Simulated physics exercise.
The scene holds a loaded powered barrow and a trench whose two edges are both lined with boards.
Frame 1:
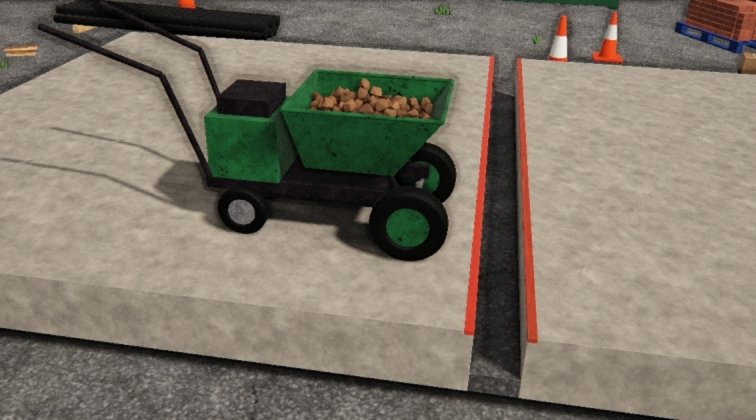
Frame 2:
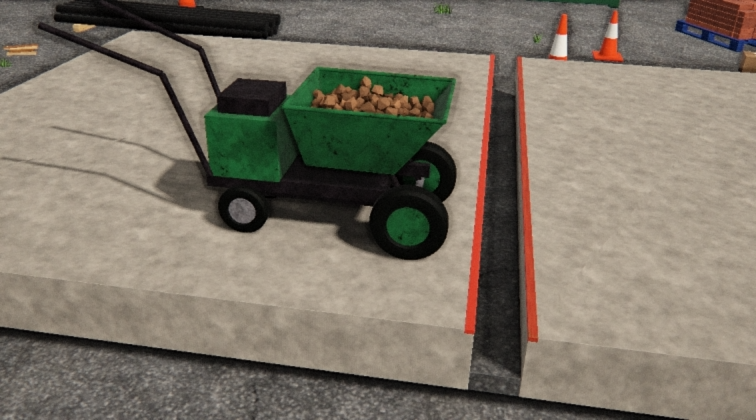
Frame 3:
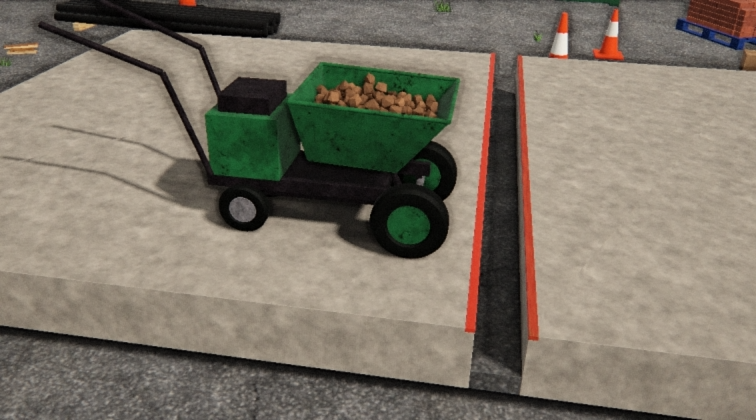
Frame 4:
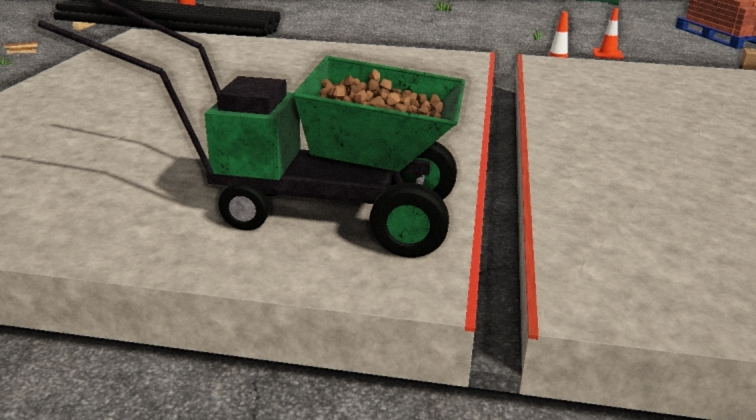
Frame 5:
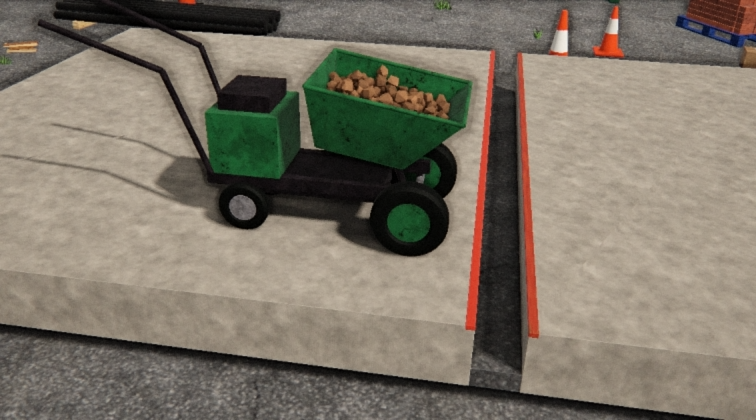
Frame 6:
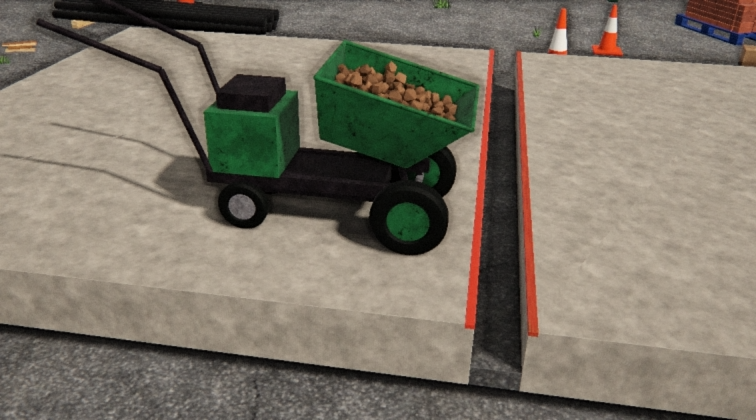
The green skip of a loaded barrow tilts forward to the right beside a narrow trench.
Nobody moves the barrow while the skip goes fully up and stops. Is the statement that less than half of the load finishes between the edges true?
Lesser share.
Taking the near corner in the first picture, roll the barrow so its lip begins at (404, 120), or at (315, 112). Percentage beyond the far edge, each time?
That comes to some 30 in a hundred for the first try and some 0 in a hundred for the second.
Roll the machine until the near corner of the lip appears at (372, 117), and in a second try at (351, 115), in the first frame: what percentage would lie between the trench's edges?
About 90 per cent, then about 70 per cent.
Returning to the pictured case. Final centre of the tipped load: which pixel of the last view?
Around (562, 234).
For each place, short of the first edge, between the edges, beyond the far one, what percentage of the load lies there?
Shares - short: 0 %, between: 25 %, beyond: 75 %.
Soon, skip tipped steeply; all in the skip.
A while on, skip tipped steeply; nearly all in the skip; a small part beyond it; a small part falling.
Towards the end, skip tipped right over; about a third in the skip; a stray few in or heaped over the trench; about two thirds beyond it; a stray few falling.
Finally, skip tipped right over; about a quarter in or heaped over the trench; most beyond it.
